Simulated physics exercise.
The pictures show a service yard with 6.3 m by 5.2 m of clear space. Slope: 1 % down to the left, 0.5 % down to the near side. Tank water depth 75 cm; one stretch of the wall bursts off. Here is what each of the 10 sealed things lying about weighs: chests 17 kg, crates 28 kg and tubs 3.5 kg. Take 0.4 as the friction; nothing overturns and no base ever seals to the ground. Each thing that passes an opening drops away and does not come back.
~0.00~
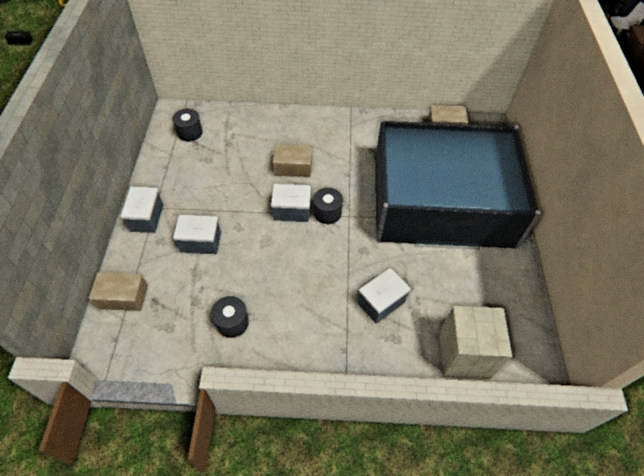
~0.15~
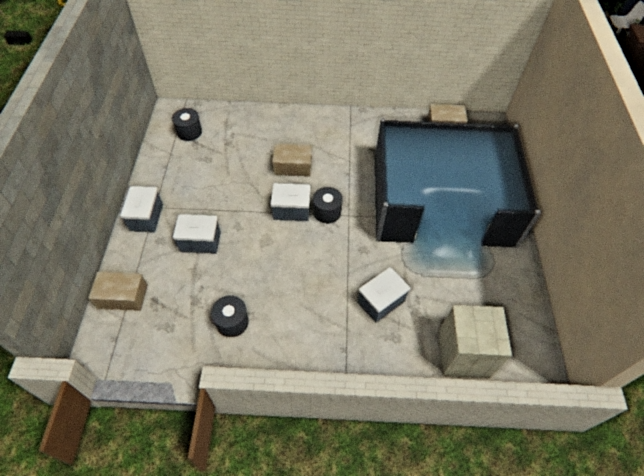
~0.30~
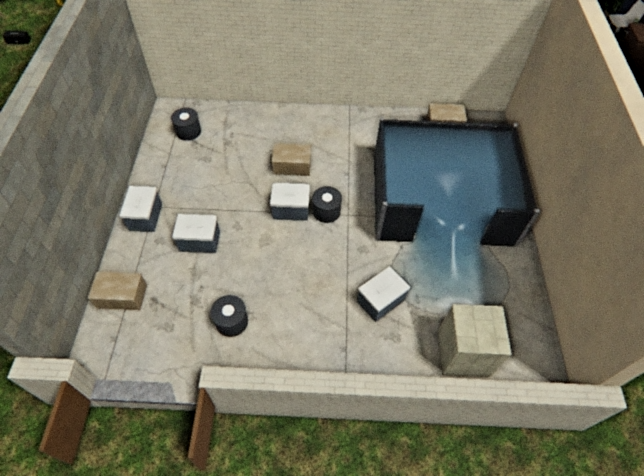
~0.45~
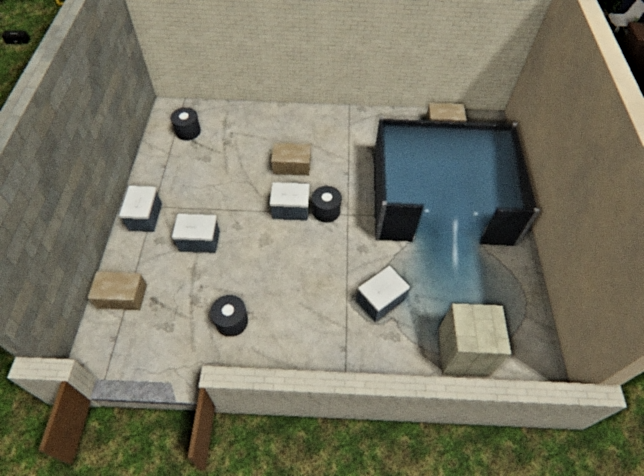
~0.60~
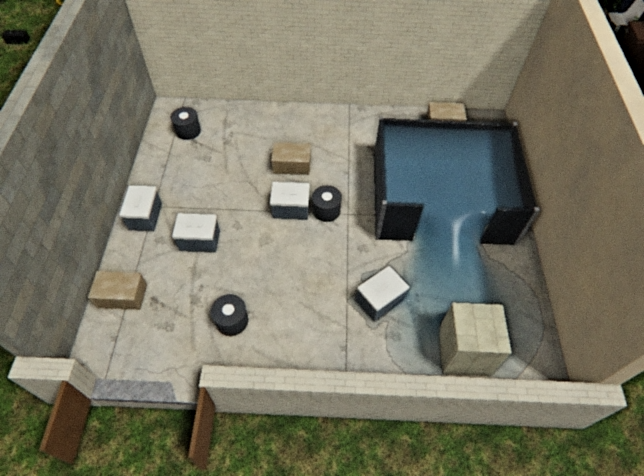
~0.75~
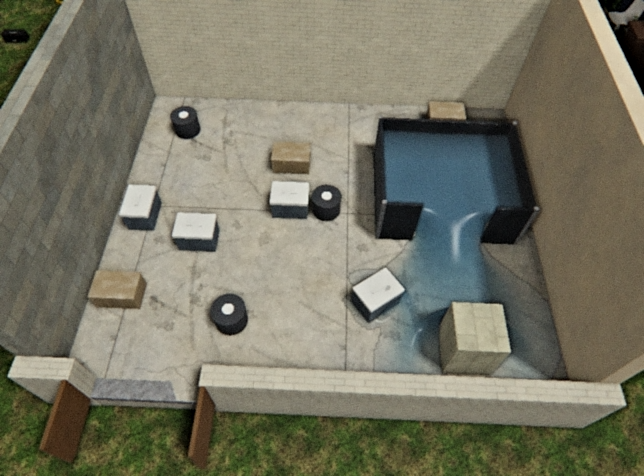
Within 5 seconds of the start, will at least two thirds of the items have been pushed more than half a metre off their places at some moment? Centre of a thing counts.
Mid band.
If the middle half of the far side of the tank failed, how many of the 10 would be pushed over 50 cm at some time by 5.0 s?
So the tally would be 4.
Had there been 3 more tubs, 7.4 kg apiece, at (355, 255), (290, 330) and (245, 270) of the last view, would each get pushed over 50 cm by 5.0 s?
First falls shy, second exceeds it, third exceeds it.
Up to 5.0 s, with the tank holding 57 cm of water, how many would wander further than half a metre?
I count 3 of them in that case.
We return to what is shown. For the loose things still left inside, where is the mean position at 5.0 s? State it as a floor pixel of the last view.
Close to pixel (247, 183).
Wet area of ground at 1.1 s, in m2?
Roughly 8.5 m2.
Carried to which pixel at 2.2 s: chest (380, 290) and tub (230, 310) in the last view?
Estimated pixels: (266, 304) and (214, 287).
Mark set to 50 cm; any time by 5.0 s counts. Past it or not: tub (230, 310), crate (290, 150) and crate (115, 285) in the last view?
First exceeding it, second falling below it, third exceeding it.
After 1.1 s 0 of 10 are over 50 cm from their spots; 0 afloat.
After 2.2 s 1 of 10 are over 50 cm from their spots; 0 afloat.
After 3.5 s 2 of 10 are over 50 cm from their spots; 1 afloat.
After 5.0 s 5 of 10 are over 50 cm from their spots, and 5 have been at some point; 2 afloat.
